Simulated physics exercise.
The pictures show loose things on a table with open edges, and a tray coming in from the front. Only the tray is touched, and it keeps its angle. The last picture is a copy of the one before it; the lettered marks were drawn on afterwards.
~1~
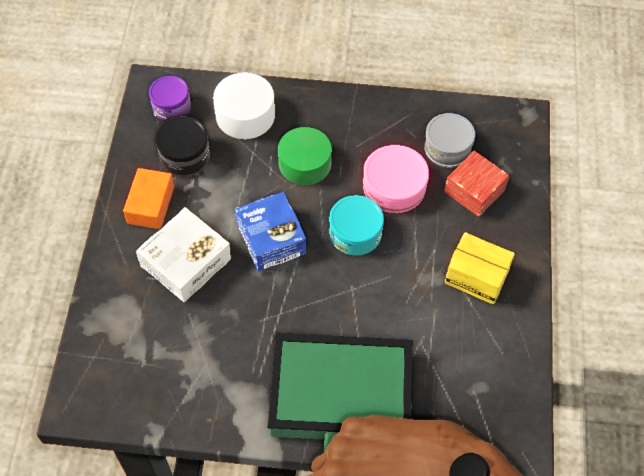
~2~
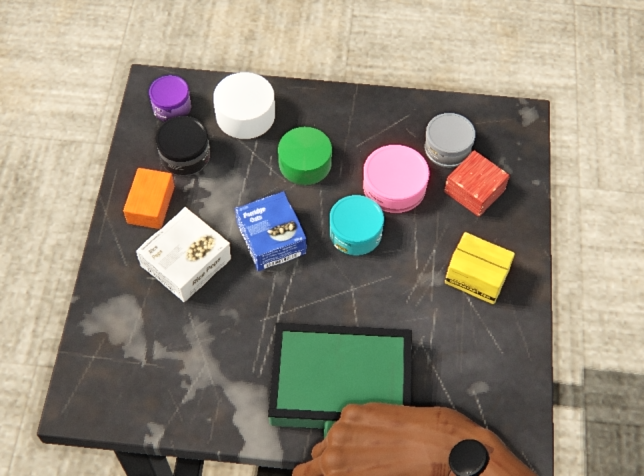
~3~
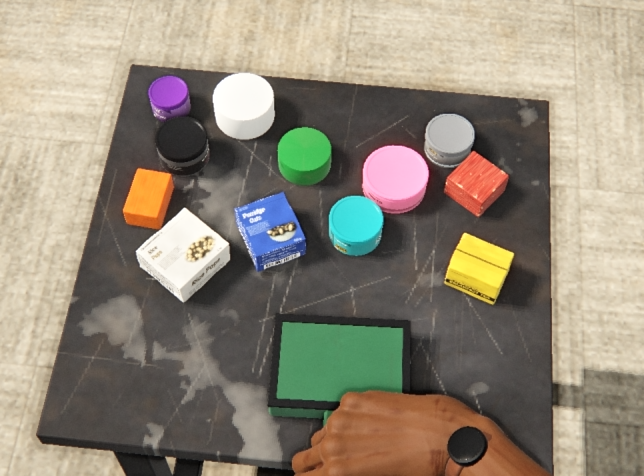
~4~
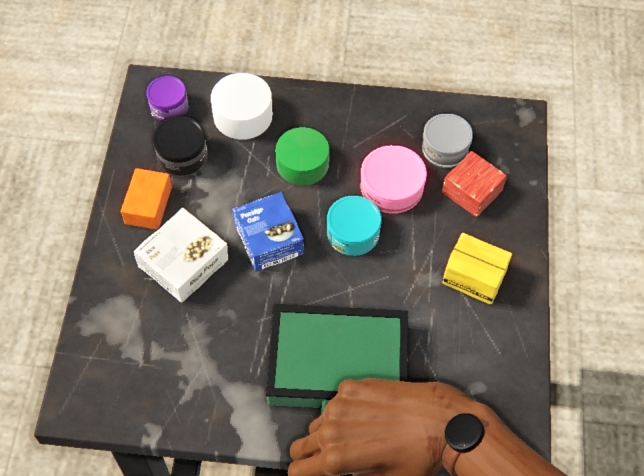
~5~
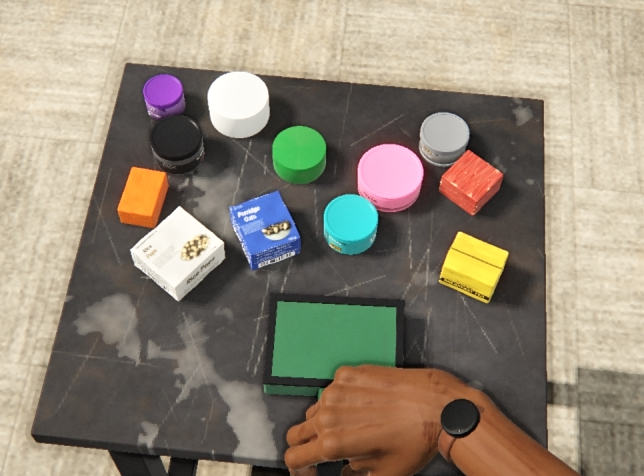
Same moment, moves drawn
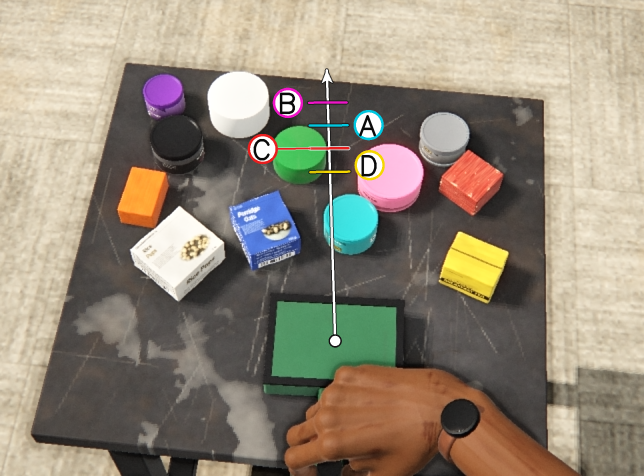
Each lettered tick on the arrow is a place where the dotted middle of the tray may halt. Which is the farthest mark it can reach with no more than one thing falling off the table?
A.
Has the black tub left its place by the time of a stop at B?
No.
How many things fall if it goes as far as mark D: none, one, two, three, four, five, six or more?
The count is none.
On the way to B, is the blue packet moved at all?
Yes.
On the copy, A at (329, 125); B at (328, 102); C at (329, 148); D at (330, 172); the arrow from (335, 341) to (327, 70); the white dot at (335, 341).
On A. First, tray (332, 264); pink jar (394, 171); turquoise tub (349, 202).
Then, tray (330, 188); grey tin (458, 130); pink jar (403, 129).
Finally, tray (328, 134); turquoise tub (347, 80); green tin (297, 77); none fallen.
By contrast, B drops two; C is within the limit but short; D is within the limit but short.
